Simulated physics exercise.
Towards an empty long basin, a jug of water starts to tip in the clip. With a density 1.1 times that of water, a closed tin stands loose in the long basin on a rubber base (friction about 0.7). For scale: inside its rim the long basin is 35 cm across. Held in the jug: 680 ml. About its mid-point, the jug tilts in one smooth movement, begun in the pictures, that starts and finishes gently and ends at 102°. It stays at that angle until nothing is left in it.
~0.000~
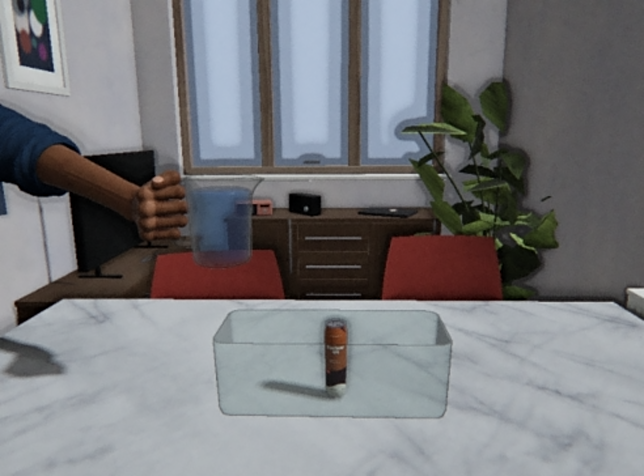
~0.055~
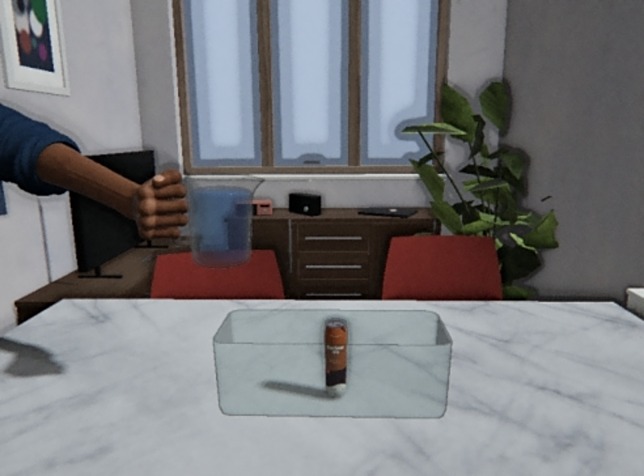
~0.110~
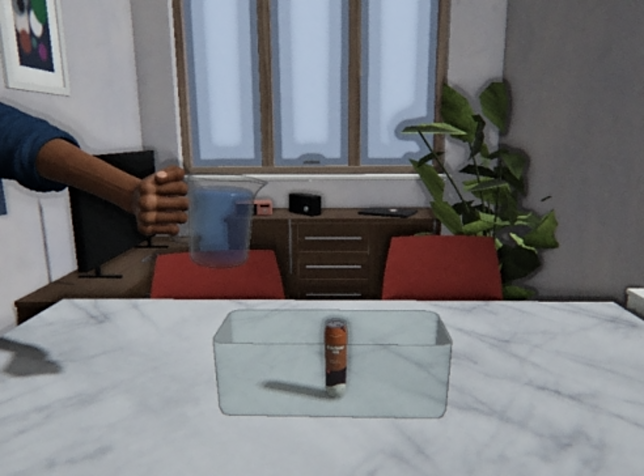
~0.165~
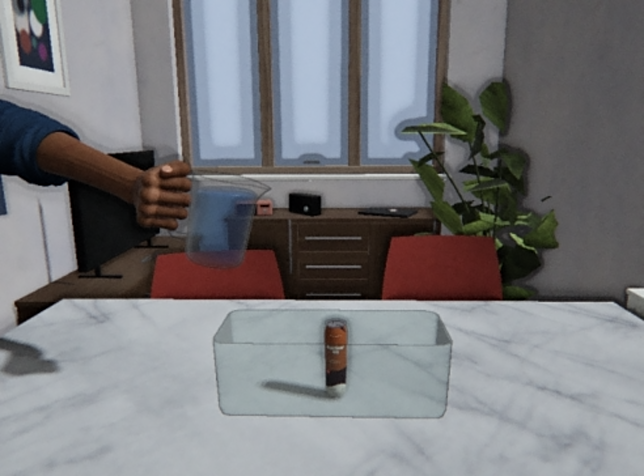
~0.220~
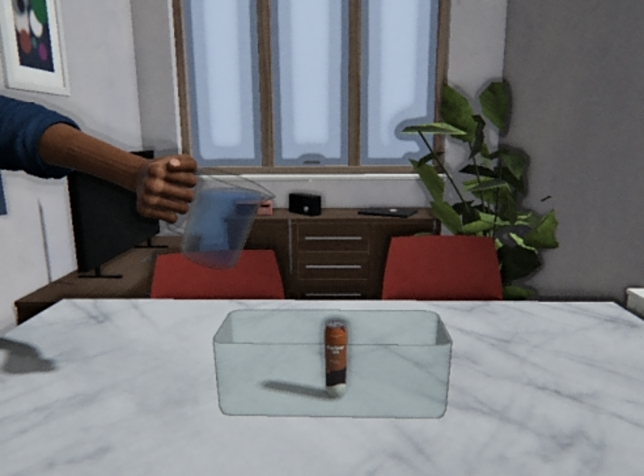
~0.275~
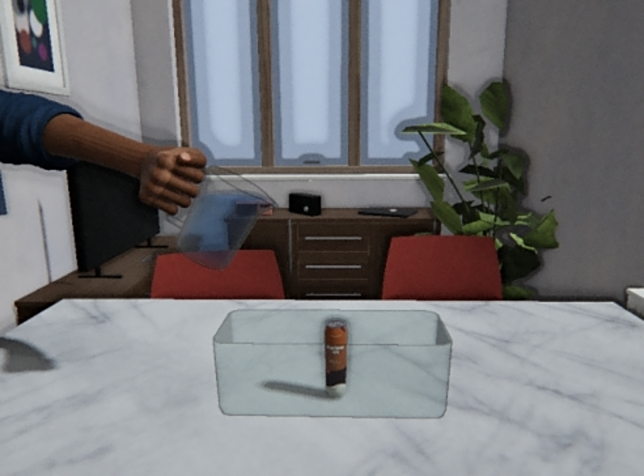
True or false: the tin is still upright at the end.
False.
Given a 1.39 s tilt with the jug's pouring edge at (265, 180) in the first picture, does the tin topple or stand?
Then it goes over.
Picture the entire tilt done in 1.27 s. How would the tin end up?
The tin goes over.
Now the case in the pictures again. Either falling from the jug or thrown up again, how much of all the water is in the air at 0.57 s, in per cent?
Roughly 24 percent.
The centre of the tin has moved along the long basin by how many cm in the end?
10.0 cm.
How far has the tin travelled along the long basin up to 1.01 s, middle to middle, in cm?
Around 4 centimetres.
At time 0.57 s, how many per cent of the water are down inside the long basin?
Roughly 10 percent of it.
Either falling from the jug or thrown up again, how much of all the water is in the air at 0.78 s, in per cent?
Near 22 per cent, I'd say.
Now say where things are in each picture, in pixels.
It leans 0°; its right rim is at (264, 178); the water meets the walls at (190, 190) and (252, 190); the long basin's rim runs from (222, 326) to (444, 328); the tin's top is at (336, 327), in the first picture.
It leans 1°; its right rim is at (265, 179); the water meets the walls at (190, 189) and (253, 190), in the second picture.
It leans 5°; its right rim is at (268, 182); the water meets the walls at (193, 189) and (254, 192), in the third picture.
It leans 12°; its right rim is at (272, 188); the water meets the walls at (195, 189) and (259, 193), in the fourth picture.
It leans 20°; its right rim is at (276, 196); the water meets the walls at (196, 198) and (265, 194), in the fifth picture.
It leans 30°; its right rim is at (280, 207); the water meets the walls at (194, 208) and (276, 200), in the sixth picture.
Then, 0.57 s in, the tilt is 88° and 65 per cent is still to pour; the tin stands where it began.
Then, 0.78 s in, the tilt is 102° and 21 per cent is still to pour; the tin stands 2 cm from where it began.
Then, 1.01 s in, the tilt is 102° and 4 per cent is still to pour; the tin leans 17°.
Then, 1.25 s in, the tilt is 102° and 0 per cent is still to pour; the tin lies on its side.
Finally, the tin lies on its side.
